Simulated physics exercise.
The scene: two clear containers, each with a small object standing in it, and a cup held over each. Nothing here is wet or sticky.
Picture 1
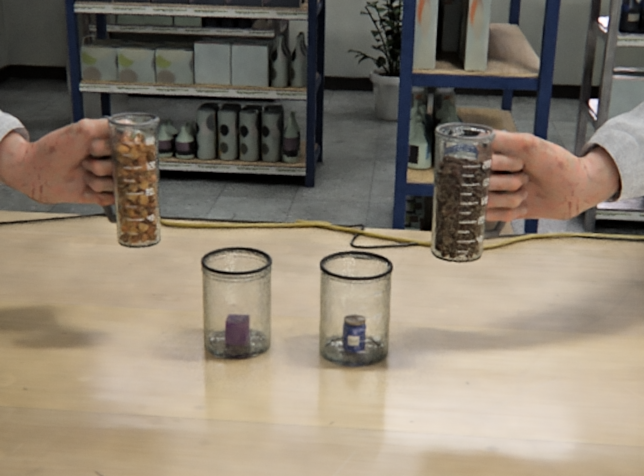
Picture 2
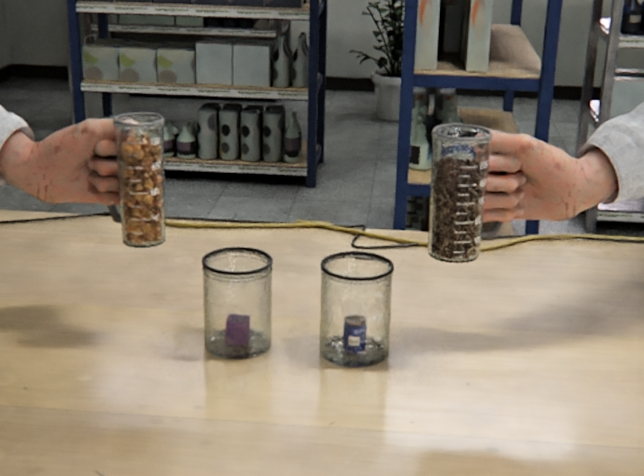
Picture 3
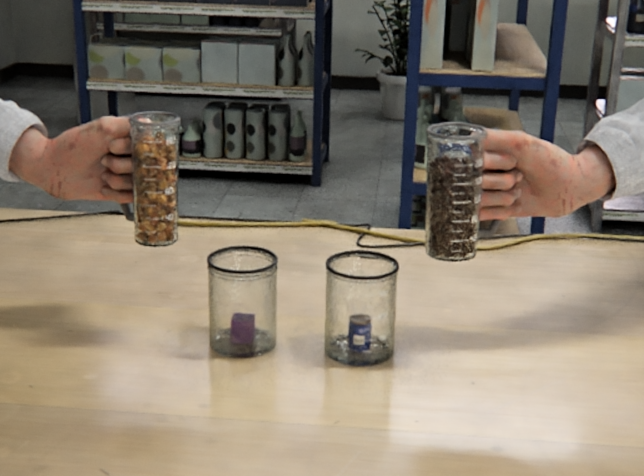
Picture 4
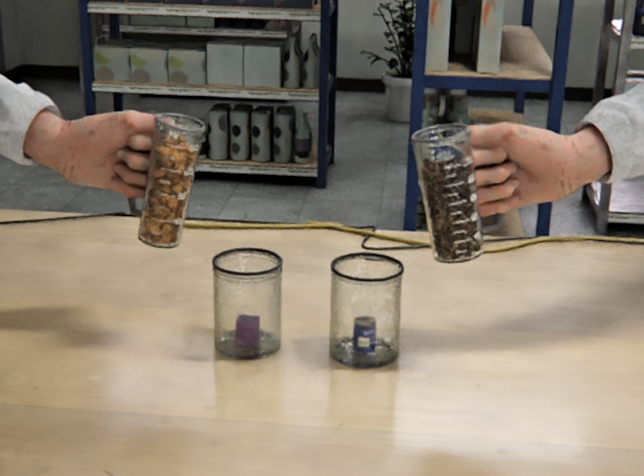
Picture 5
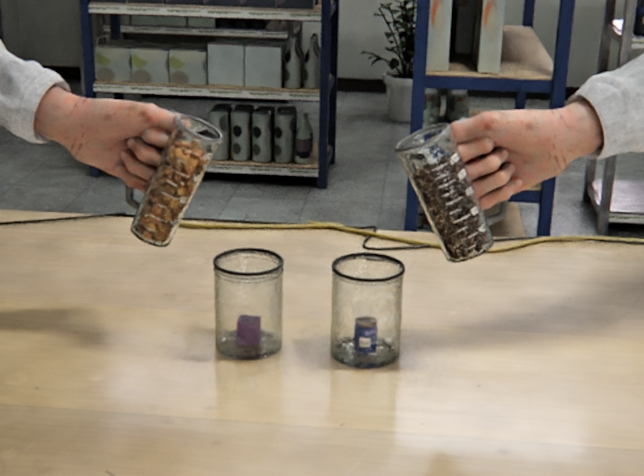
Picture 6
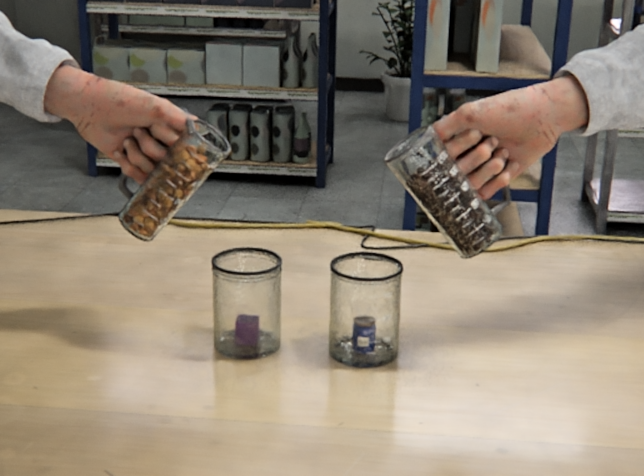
Two hands reach in from either side, each holding a clear cup above a pale wooden table, seen from the front with shelving and a plant behind. The left cup holds orange-brown pieces and the right one dark brown bits, above two glass containers with a small purple block and a small blue object. The view shifts slightly as the upright cups draw a little closer, then tilt steadily inward.
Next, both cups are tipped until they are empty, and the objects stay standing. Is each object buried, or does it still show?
The left one ends up hidden; the right one ends up hidden.
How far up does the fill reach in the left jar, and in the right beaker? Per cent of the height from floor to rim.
Near 55 on the left, 60 on the right.
Then, 0.40 s later than the last frame, left jar empty, all of its cupful still in the cup; right beaker empty, all of its cupful still in the cup.
Then, 0.82 s later than the last frame, left jar empty, all of its cupful still in the cup; right beaker nearly empty, nearly all of its cupful still in the cup.
Then, 1.32 s later than the last frame, left jar a third full, a small part of its cupful still in the cup; right beaker half full, a stray few of its cupful still in the cup, a few pieces on the table.
When it is over, left jar half full (surface near (247, 299)), a few pieces on the table; right beaker two thirds full (surface near (365, 298)), a scatter of pieces on the table; the left thing is covered; the right thing is covered.
